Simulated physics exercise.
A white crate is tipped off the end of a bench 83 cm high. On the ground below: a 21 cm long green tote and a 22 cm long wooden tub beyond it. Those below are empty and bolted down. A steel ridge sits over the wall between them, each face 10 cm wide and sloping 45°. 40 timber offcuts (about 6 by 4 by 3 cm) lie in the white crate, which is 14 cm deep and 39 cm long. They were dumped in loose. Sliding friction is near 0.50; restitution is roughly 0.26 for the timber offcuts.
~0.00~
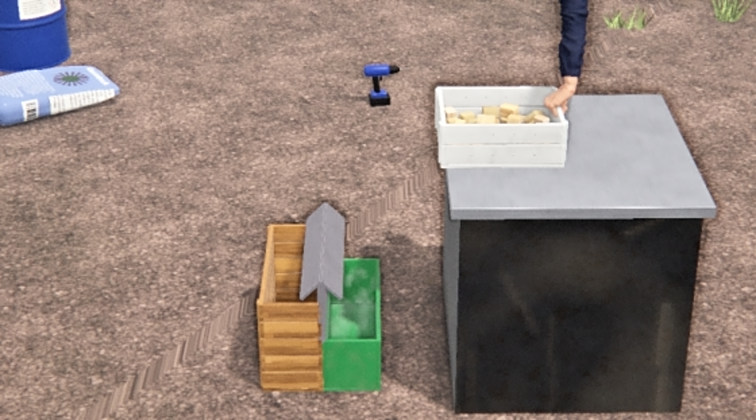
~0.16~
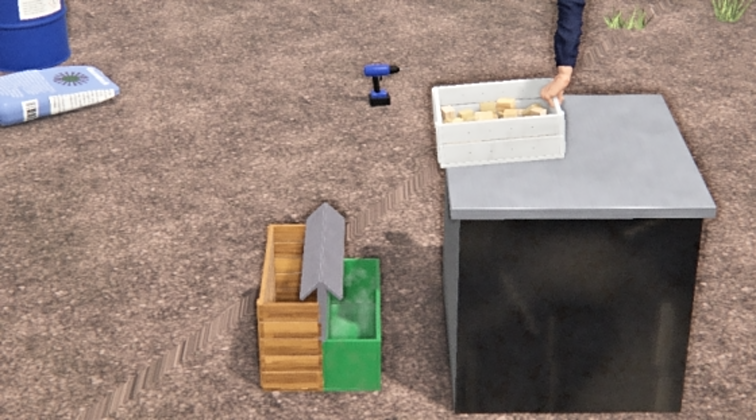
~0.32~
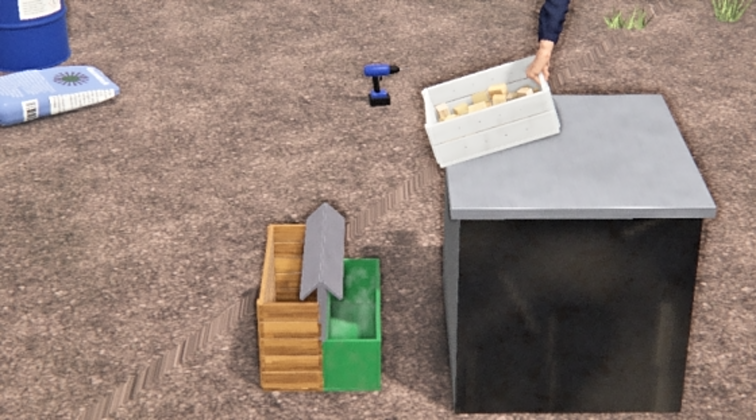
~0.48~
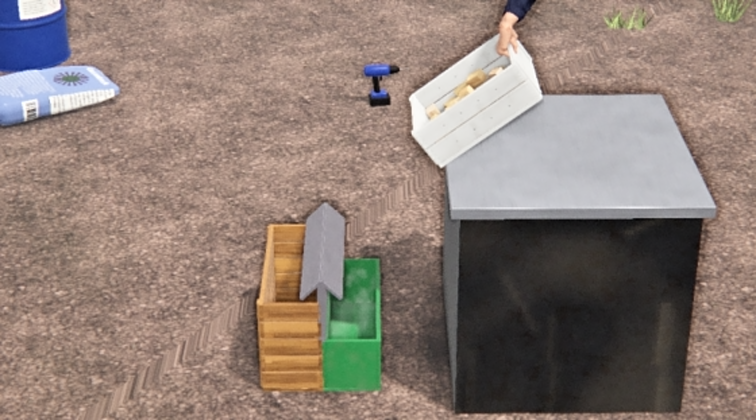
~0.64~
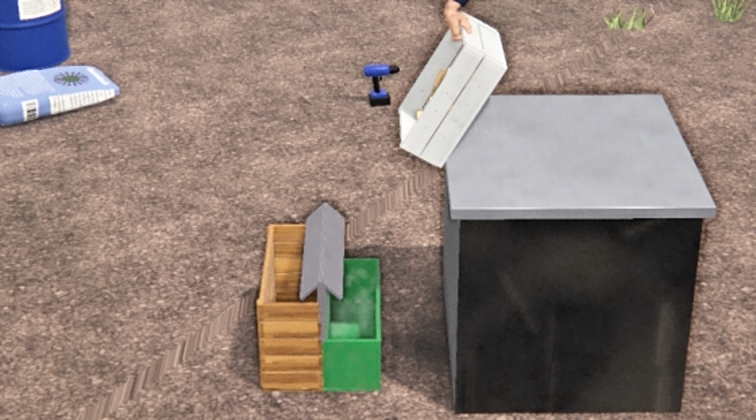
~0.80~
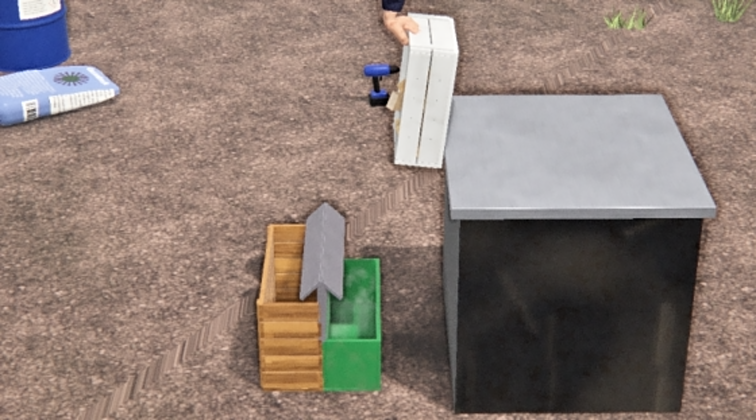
The video shows a hand tilting a white crate of small wooden pieces leftward at the edge of a grey-topped bench until it stands nearly on end, while a green tote and wooden tub sit still on the ground.
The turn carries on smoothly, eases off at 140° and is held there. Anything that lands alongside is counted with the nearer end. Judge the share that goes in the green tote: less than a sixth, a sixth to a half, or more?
In the end over half of them are in the green tote.
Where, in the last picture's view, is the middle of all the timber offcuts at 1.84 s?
Near (353, 340).
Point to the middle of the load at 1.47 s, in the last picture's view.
Around (369, 281).
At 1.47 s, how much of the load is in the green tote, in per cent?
About 25 per cent.
After 0.97 s, tilt 107°; 31 still in the white crate and 9 in the air.
After 1.17 s, tilt 129°; 21 still in the white crate, 1 in the wooden tub and 18 in the air.
After 1.47 s, tilt 140°; 10 in the green tote, 2 in the wooden tub, 5 on the ground short of the green tote and 23 in the air.
Outcome (at 1.84 s), 28 in the green tote, 3 in the wooden tub and 9 on the ground short of the green tote. Asked share, 28 of 40, 70 per cent.
